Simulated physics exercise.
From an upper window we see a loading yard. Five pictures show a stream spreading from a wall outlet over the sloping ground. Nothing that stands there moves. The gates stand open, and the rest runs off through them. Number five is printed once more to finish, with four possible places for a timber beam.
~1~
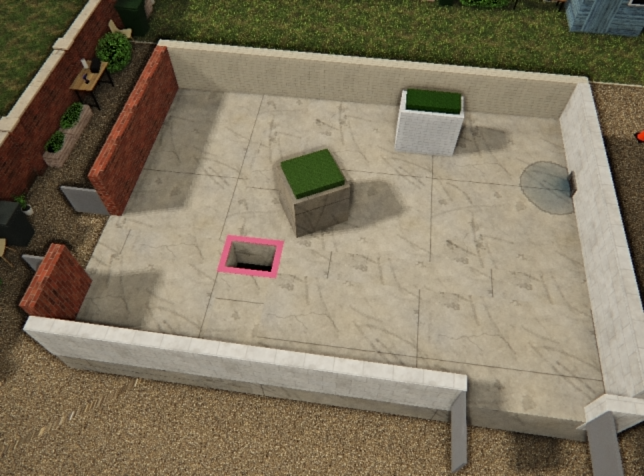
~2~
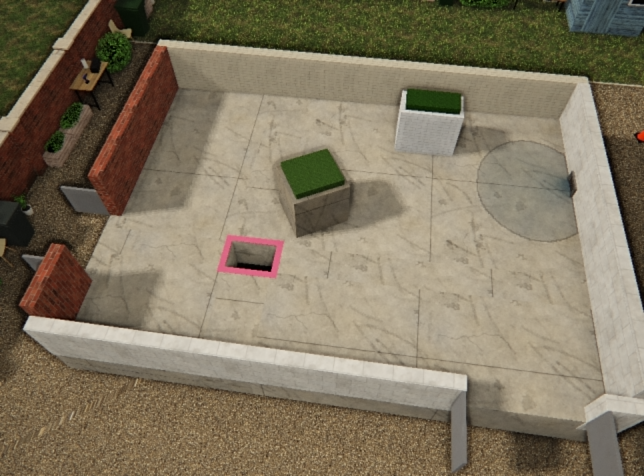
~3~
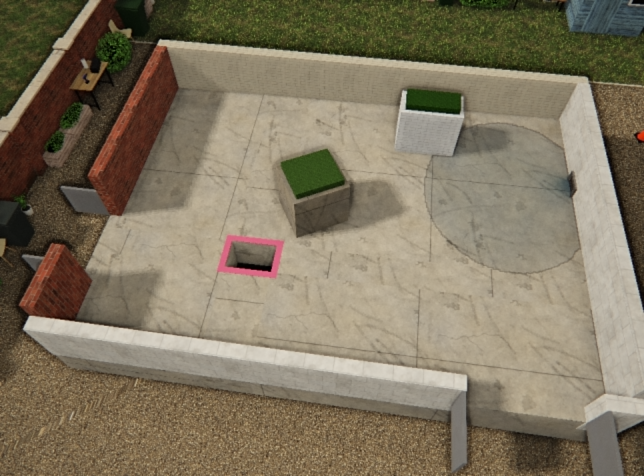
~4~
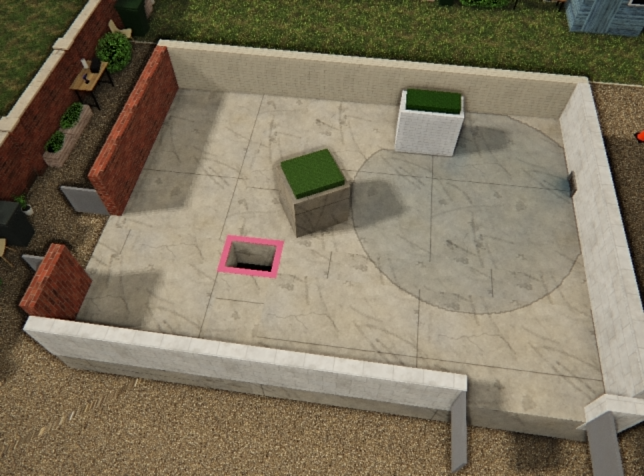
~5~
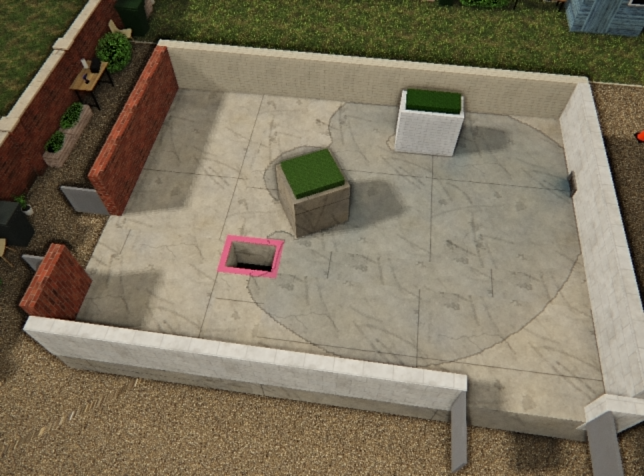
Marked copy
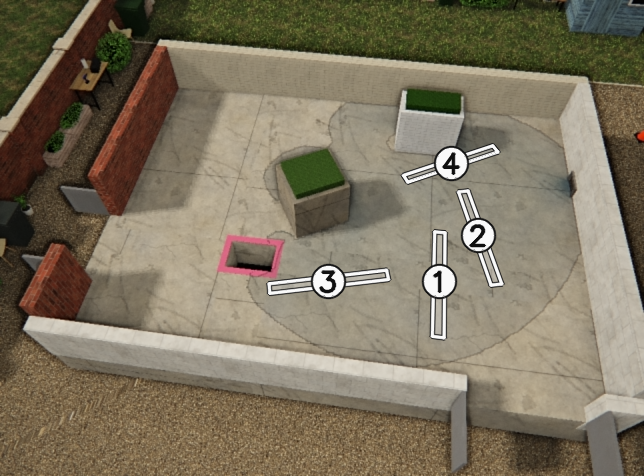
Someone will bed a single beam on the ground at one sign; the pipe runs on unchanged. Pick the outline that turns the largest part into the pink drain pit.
It is 3.
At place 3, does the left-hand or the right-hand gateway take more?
The left gate.
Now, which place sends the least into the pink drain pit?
2.
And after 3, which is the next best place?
Here it is place 4.
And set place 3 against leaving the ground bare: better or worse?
Place 3 is better.
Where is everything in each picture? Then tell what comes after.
In the first picture, outfall at (573, 184); pink drain pit at (251, 256); open gate at (108, 247); open gate at (519, 399); front seen at (532, 198), 2 % of the ground wet; pink drain pit still dry.
In the second picture, front seen at (481, 180), 7 % of the ground wet; pink drain pit still dry.
In the third picture, front seen at (437, 217), 15 % of the ground wet; pink drain pit still dry.
In the fourth picture, front seen at (372, 256), 29 % of the ground wet; pink drain pit still dry.
In the fifth picture, front seen at (268, 311), 48 % of the ground wet; pink drain pit taking water.
On the marked copy, 1 from (438, 337) to (439, 232); 2 from (463, 191) to (496, 284); 3 from (269, 288) to (387, 274); 4 from (405, 178) to (495, 148).
If 1 is chosen, about 12 % of the stream goes into the pink drain pit, about 84 % out by the gates.
If 2 is chosen, about 8 % of the stream goes into the pink drain pit, about 88 % out by the gates.
If 3 is chosen, about 34 % of the stream goes into the pink drain pit, about 63 % out by the gates.
If 4 is chosen, about 17 % of the stream goes into the pink drain pit, about 78 % out by the gates.
